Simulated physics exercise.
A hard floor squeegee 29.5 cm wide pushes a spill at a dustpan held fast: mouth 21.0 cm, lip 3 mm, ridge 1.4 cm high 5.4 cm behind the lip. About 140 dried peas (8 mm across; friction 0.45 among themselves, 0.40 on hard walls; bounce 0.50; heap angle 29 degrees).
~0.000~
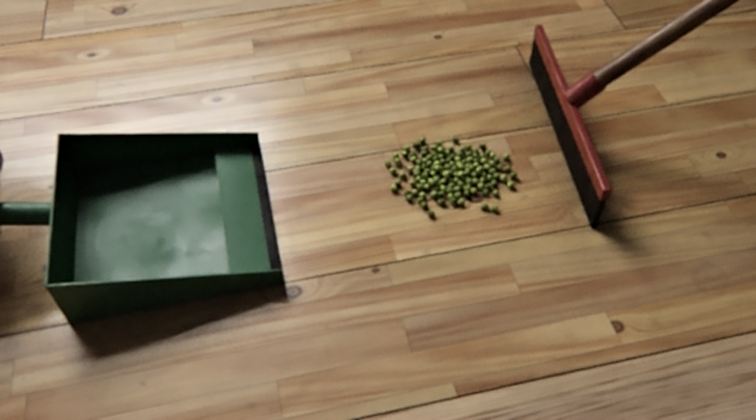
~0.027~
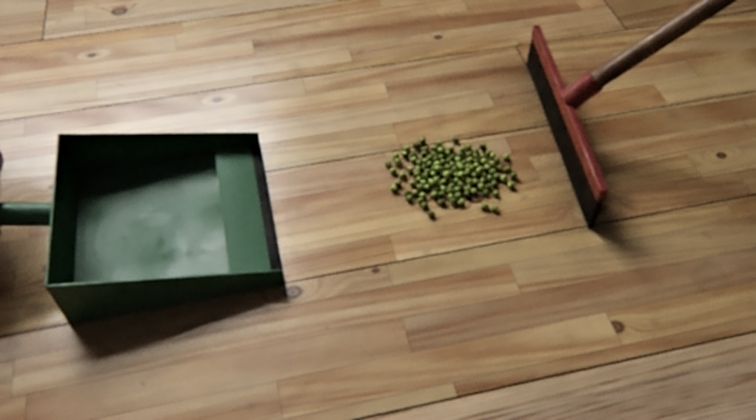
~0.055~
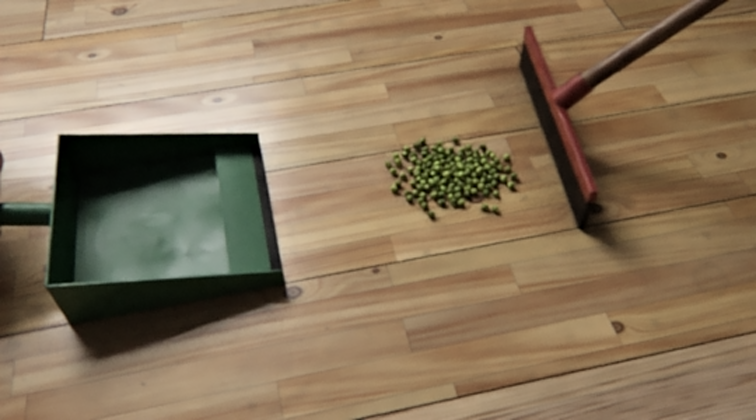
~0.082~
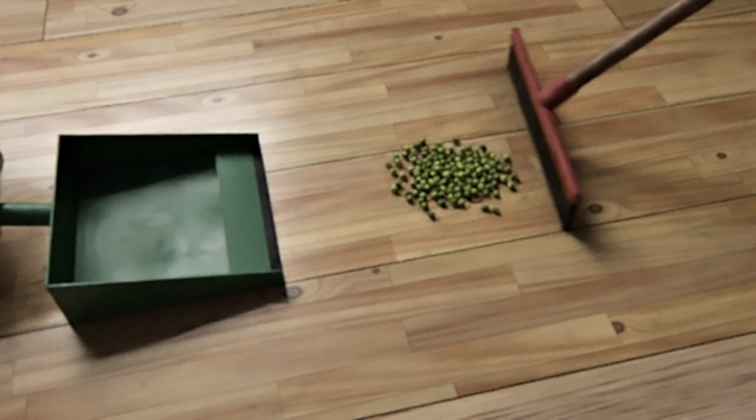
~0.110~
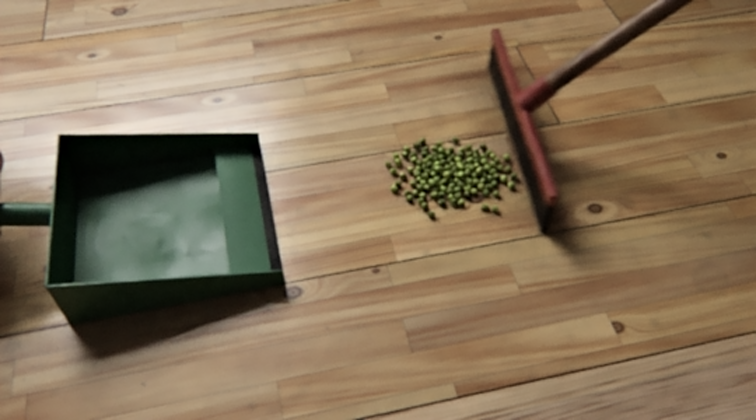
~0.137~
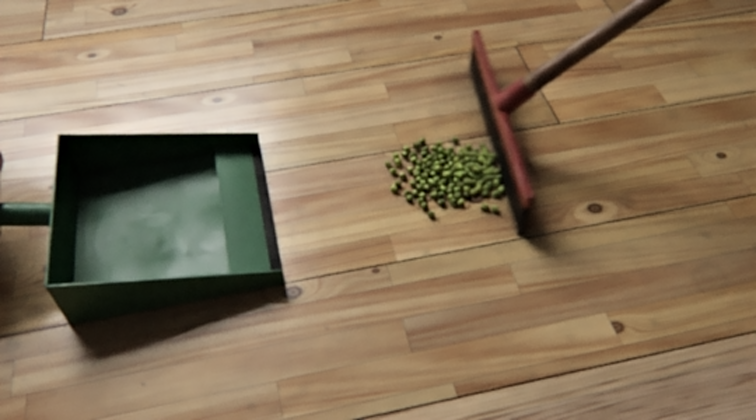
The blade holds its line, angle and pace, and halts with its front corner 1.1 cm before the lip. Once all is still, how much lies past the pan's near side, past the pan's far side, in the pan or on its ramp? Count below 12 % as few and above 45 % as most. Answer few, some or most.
Past the pan's near side: Few; past the pan's far side: Some; in the pan or on its ramp: Some.
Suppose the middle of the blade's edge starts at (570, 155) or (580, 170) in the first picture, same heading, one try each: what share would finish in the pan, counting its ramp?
Some 25 and 20 per cent.
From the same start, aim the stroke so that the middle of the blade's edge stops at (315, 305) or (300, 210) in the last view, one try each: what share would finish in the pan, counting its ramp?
About 10 and 20 per cent.
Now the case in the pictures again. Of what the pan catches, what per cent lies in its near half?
About 30 per cent.
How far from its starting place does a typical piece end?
About 24 cm.
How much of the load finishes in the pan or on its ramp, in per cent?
Roughly 25 per cent.
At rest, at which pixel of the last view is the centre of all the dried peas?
Around (264, 181).
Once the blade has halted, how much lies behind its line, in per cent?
Some 5 per cent.
After 0.28 s, middle of the blade 15 cm from the lip; 0 % over the lip, far side 5 %, near side 0 %.
Then, at 0.37 s, middle of the blade 6 cm from the lip; 0 % over the lip, far side 15 %, near side 5 %.
Then, at 0.60 s, middle of the blade 3 cm from the lip; 40 % over the lip, far side 20 %, near side 5 %.
By 1.8 s all is still; near side 5 %, far side 20 %, pan 25 %, in front of the lip or behind the blade 45 %.
